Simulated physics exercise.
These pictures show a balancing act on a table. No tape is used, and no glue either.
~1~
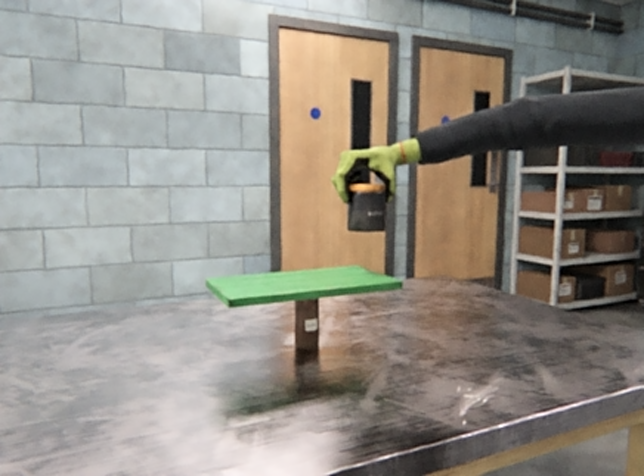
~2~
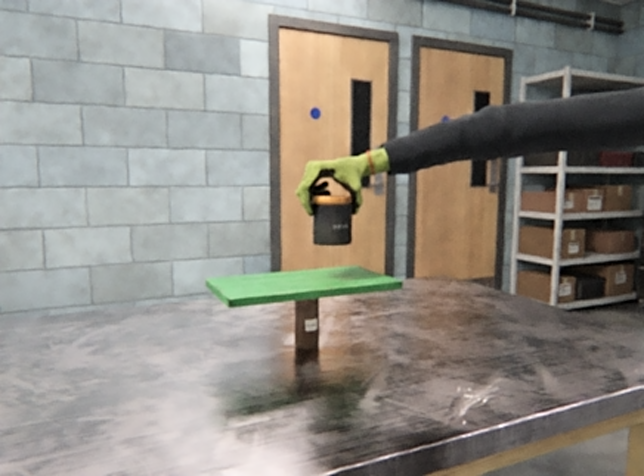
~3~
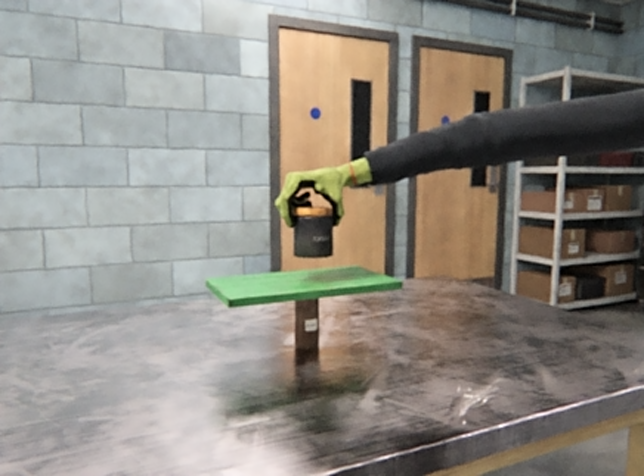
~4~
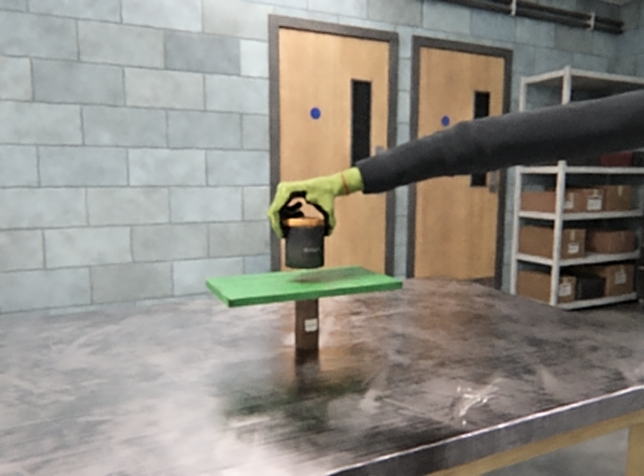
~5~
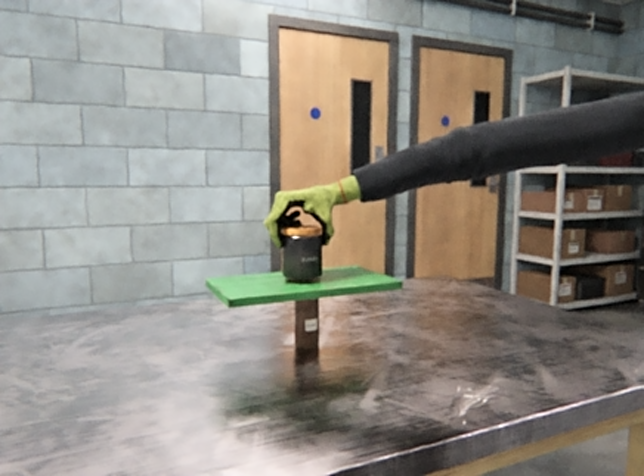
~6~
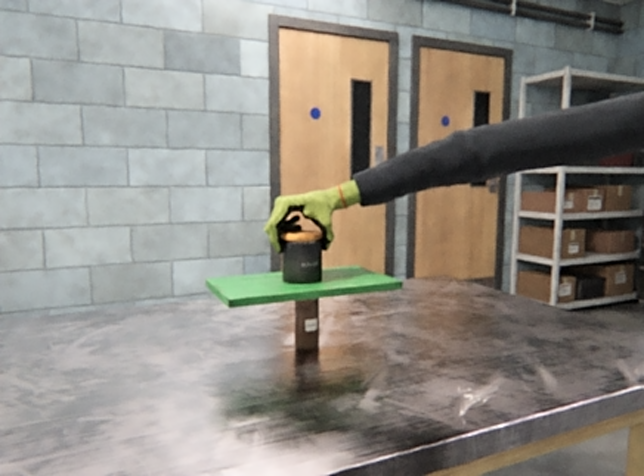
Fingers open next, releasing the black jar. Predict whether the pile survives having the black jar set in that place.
Prediction: The pile survives intact.
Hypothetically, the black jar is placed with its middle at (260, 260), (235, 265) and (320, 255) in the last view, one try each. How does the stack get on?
With the first release it tips over; with the second it tips over; with the third it stays steady.
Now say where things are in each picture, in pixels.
The first frame shows coming down; black jar (366, 208); green board (303, 283).
The second frame shows coming down; black jar (332, 220); green board (303, 283).
The third frame shows coming down; black jar (313, 231); green board (303, 283).
The fourth frame shows coming down; black jar (305, 242); green board (303, 283).
The fifth frame shows coming down; black jar (302, 251); green board (303, 283).
The sixth frame shows set down, still held; black jar (302, 256); green board (303, 283).
Then, 0.80 s on from there, no change.
Then, 1.70 s on from there, black jar resting near (302, 257).
In the end, all 3 unmoved. At the end, from the last picture's camera, black jar near (302, 257). The stack holds.
